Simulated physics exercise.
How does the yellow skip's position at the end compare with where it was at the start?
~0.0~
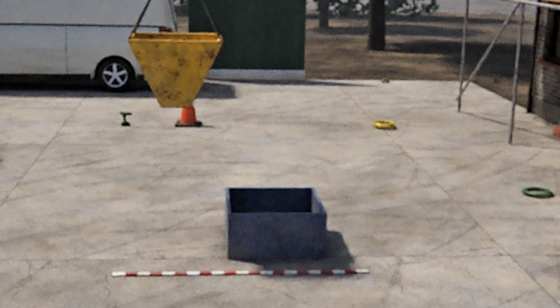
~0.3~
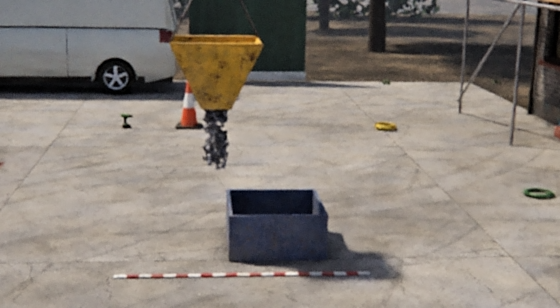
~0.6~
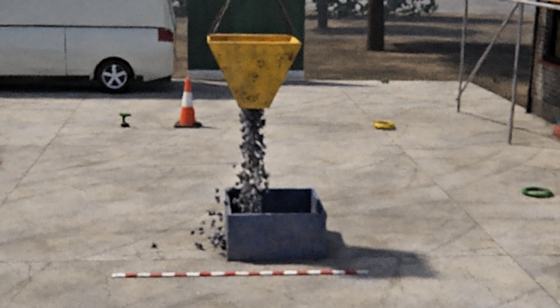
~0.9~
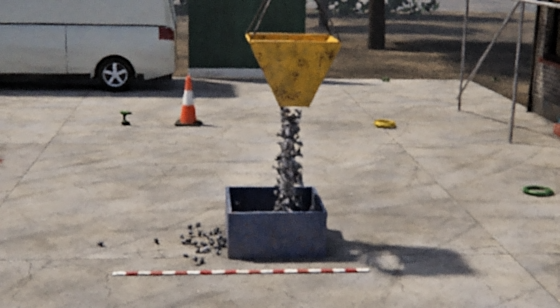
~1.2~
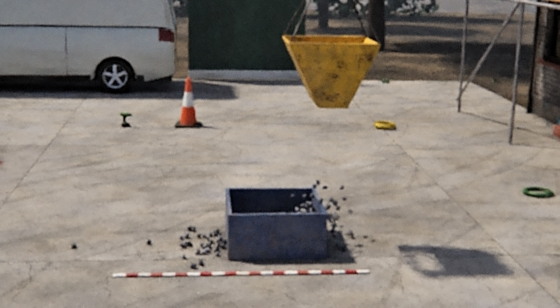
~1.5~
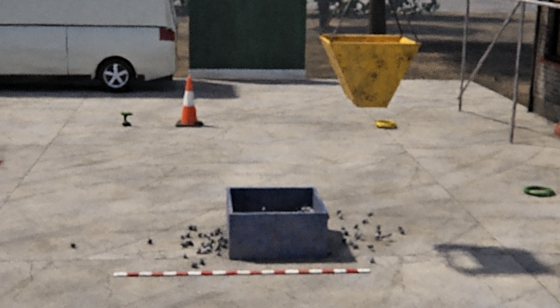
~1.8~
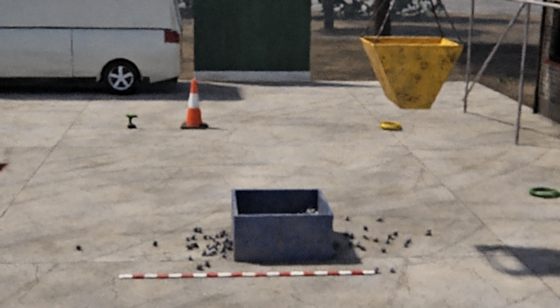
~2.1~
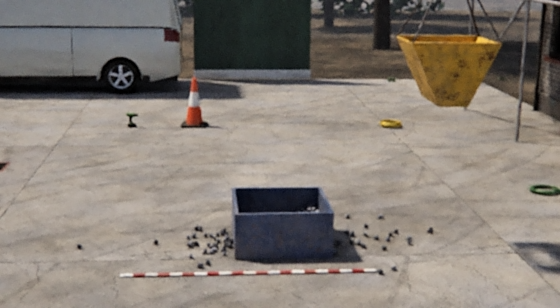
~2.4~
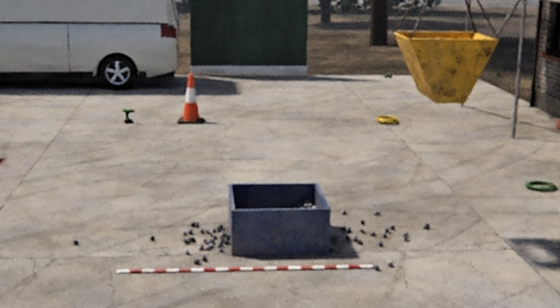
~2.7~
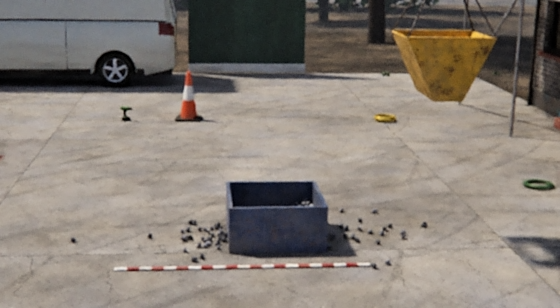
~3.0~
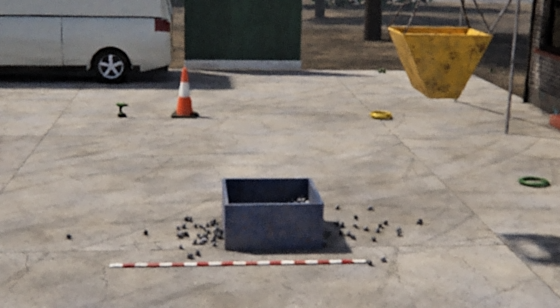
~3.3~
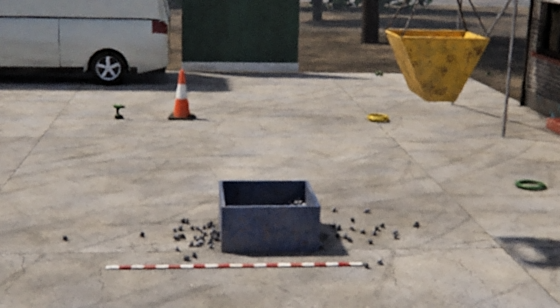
At the start the skip hung to the left of the bin, in front of the orange and white cone. By the end it was hanging well to the right of the bin, near the metal poles.
